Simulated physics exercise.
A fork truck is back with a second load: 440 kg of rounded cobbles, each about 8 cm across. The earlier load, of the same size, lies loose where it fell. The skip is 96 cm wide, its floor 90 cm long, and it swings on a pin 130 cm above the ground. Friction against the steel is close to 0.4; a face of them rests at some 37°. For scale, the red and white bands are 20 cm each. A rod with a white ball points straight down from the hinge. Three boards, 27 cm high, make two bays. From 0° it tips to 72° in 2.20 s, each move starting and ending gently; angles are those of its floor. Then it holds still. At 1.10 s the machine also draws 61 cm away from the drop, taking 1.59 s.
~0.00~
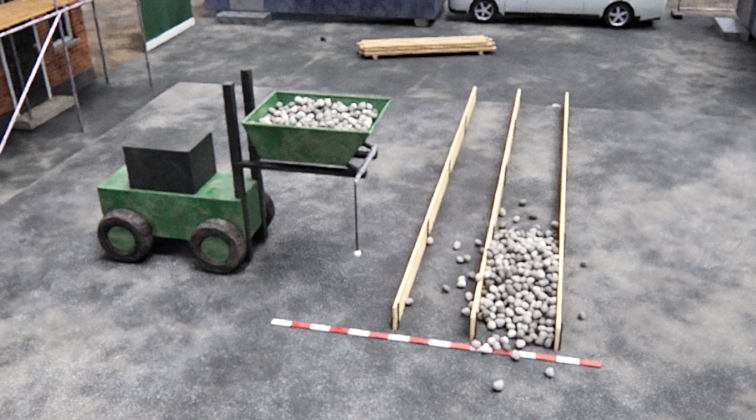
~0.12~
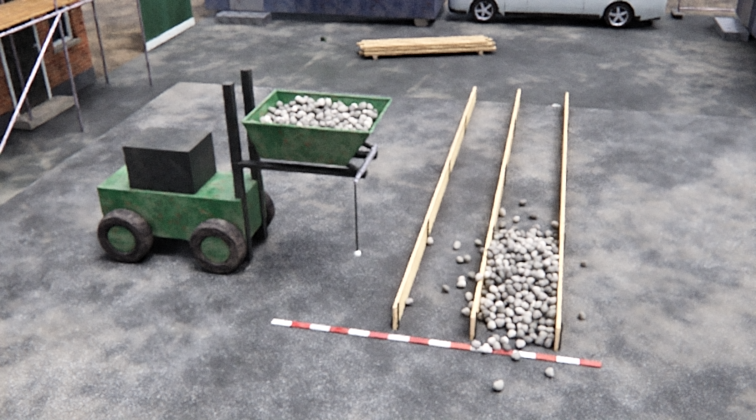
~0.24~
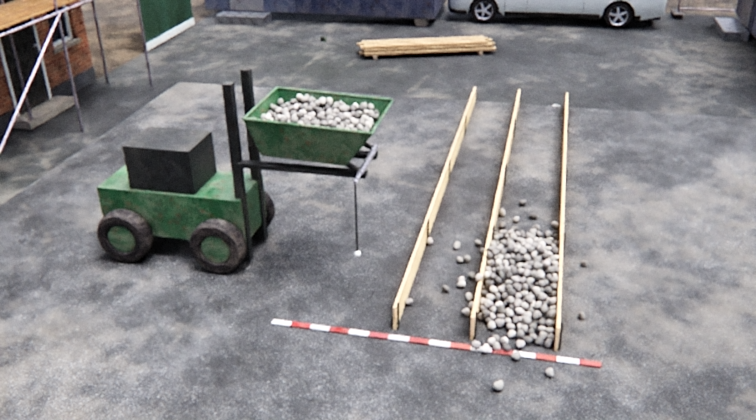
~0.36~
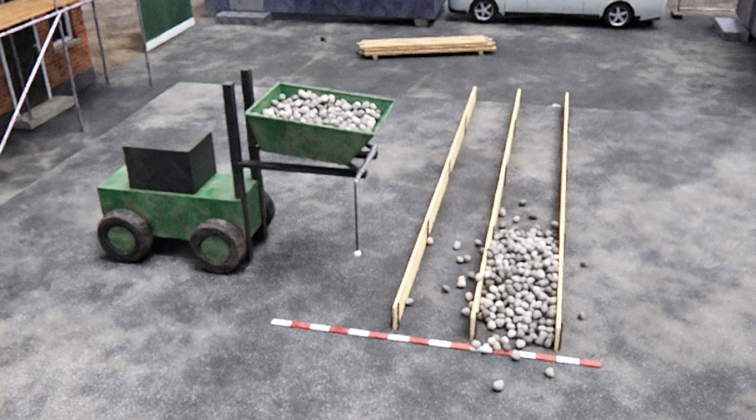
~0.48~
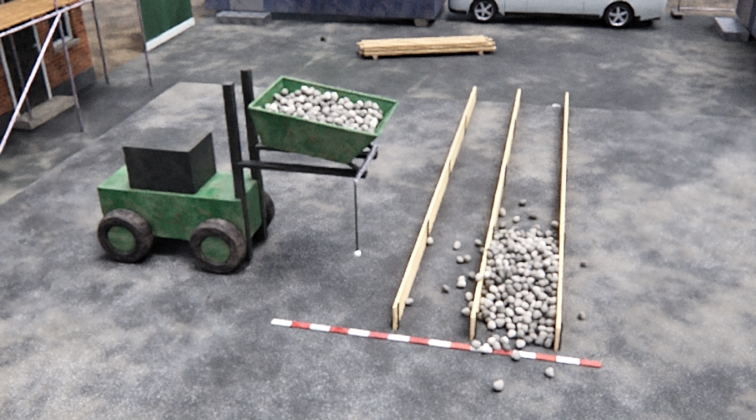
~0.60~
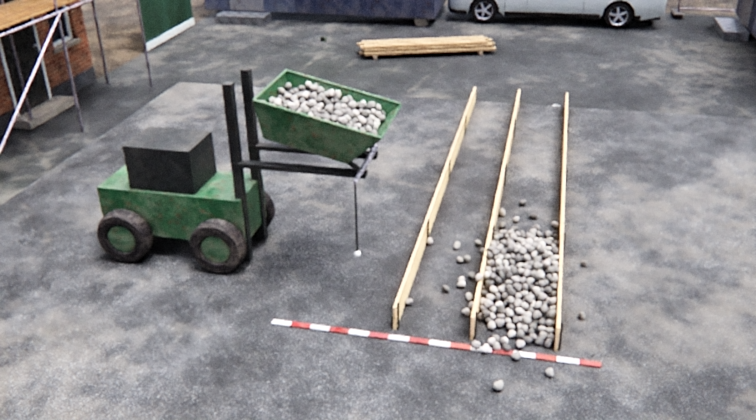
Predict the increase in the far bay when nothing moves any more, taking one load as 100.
Close to 0 parts in a hundred.
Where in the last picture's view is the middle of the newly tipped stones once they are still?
Near (406, 265).
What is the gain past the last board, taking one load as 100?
Near 0 parts in a hundred.
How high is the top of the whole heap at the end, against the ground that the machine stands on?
About 34 cm above it.
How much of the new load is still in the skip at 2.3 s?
About 40 per cent.
After 1.6 s the floor is at 61°; in per cent of one load, 97 in the skip, 2 short of the bays, 3 in the near bay, 97 in the far bay; the foremost stones are at (562, 284).
After 2.3 s the floor is at 72°; in per cent of one load, 42 in the skip, 27 short of the bays, 33 in the near bay, 97 in the far bay; the foremost stones are at (562, 284).
After 3.1 s the floor is at 72°; in per cent of one load, 17 in the skip, 44 short of the bays, 42 in the near bay, 97 in the far bay; the foremost stones are at (562, 284).
After 5.7 s the floor is at 72°; in per cent of one load, 0 in the skip, 60 short of the bays, 42 in the near bay, 97 in the far bay; the foremost stones are at (562, 284). Net gain in the far bay, 0.
